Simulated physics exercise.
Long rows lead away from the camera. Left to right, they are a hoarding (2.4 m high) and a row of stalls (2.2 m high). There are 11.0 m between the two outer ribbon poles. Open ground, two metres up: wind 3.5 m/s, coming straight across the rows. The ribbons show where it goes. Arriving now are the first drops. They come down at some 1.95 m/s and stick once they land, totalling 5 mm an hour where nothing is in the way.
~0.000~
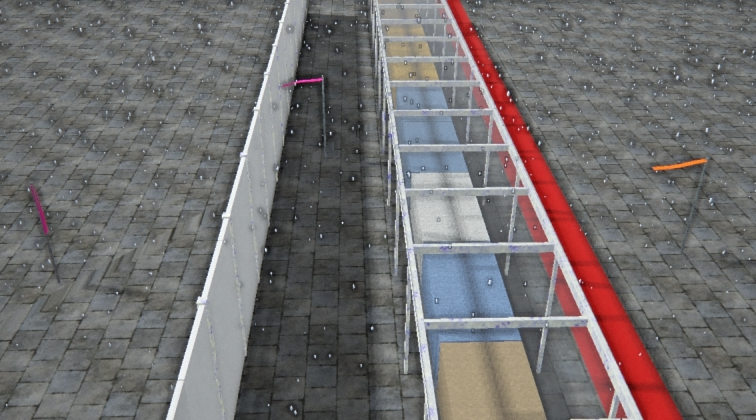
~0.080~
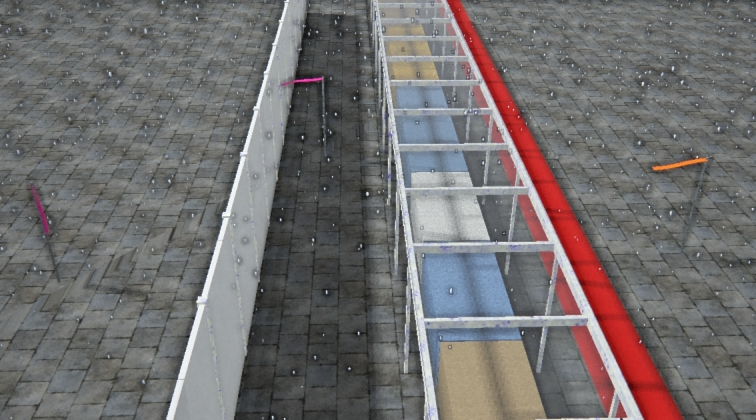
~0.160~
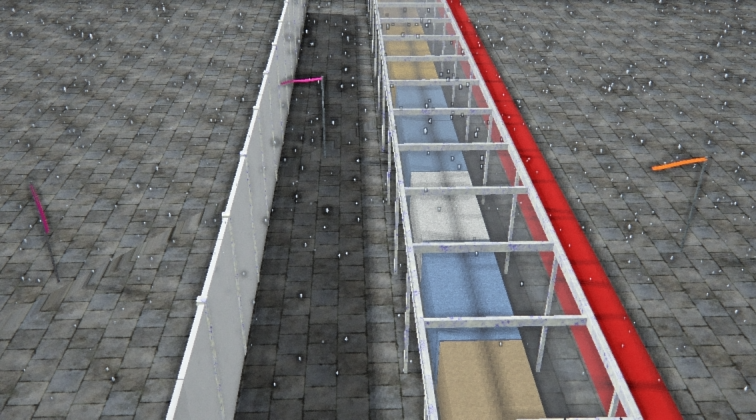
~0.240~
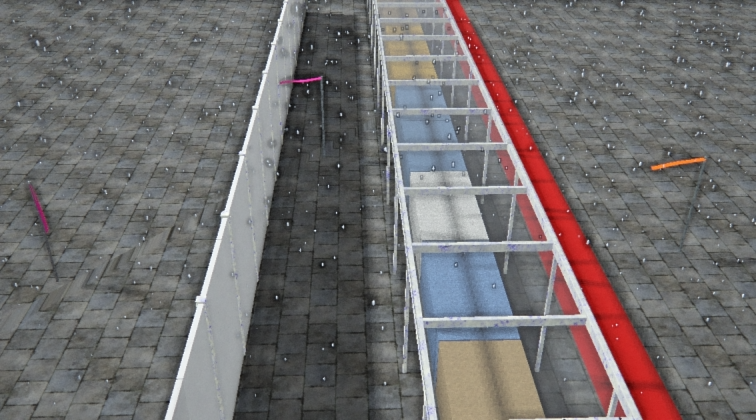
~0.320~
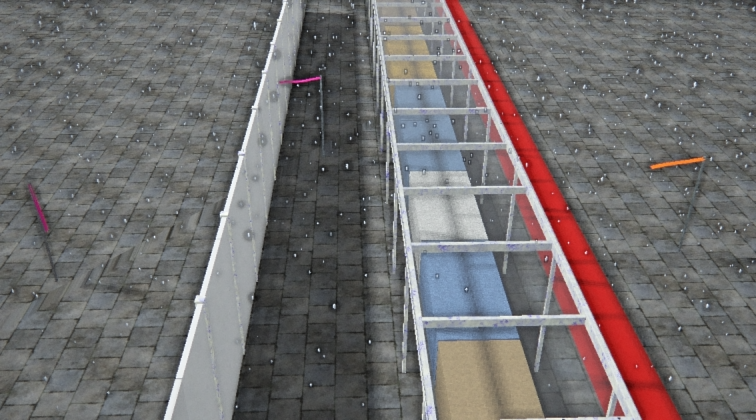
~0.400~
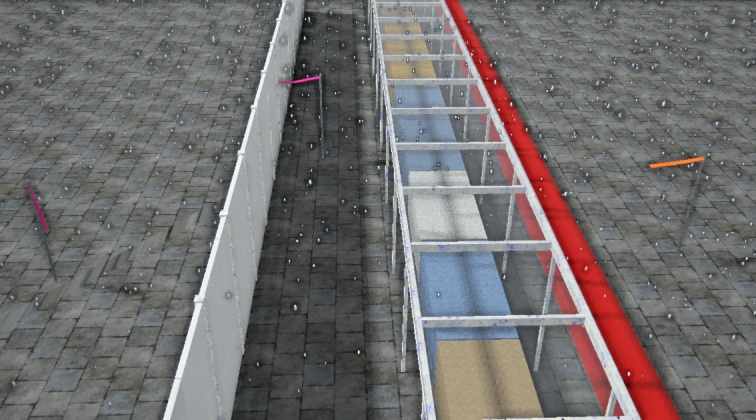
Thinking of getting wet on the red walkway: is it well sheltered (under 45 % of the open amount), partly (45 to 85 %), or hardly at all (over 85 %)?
I would say it gets above 85 % of the open amount.
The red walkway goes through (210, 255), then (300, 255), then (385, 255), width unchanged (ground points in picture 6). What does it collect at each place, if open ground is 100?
Going place by place, it's about 80, 70 and 10 %.
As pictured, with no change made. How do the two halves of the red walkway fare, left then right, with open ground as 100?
I'd put the left at around 100 % and the right at around 105 %.
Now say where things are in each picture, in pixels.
The left ribbon ends at (47, 233), hanging almost straight, in the first picture.
The right ribbon ends at (653, 169), leaning 80 degrees to the left and the red one passes (566, 251), in the second picture.
The inner ribbon ends at (281, 84), leaning 85 degrees to the left, above the rows the drops slant 70 degrees from upright, towards the left and the top of the hoarding crosses (259, 99), in the third picture.
The left ribbon ends at (47, 232), hanging almost straight and the red one passes (534, 185), in the fourth picture.
The right ribbon ends at (651, 167), leaning 80 degrees to the left and above the rows the drops slant 70 degrees from upright, towards the left, in the fifth picture.
The inner ribbon ends at (279, 82), leaning 85 degrees to the left and the top of the hoarding crosses (257, 98), in the sixth picture.
After 10 minutes open ground has 0.8 mm and the red walkway 0.8 mm.
After 30 minutes open ground has 2.5 mm and the red walkway 2.5 mm.
After 60 minutes open ground has 5.0 mm and the red walkway 5.1 mm, so the red walkway has 101 % of the open amount; the left half of it has 100 %, the right half 103 %.
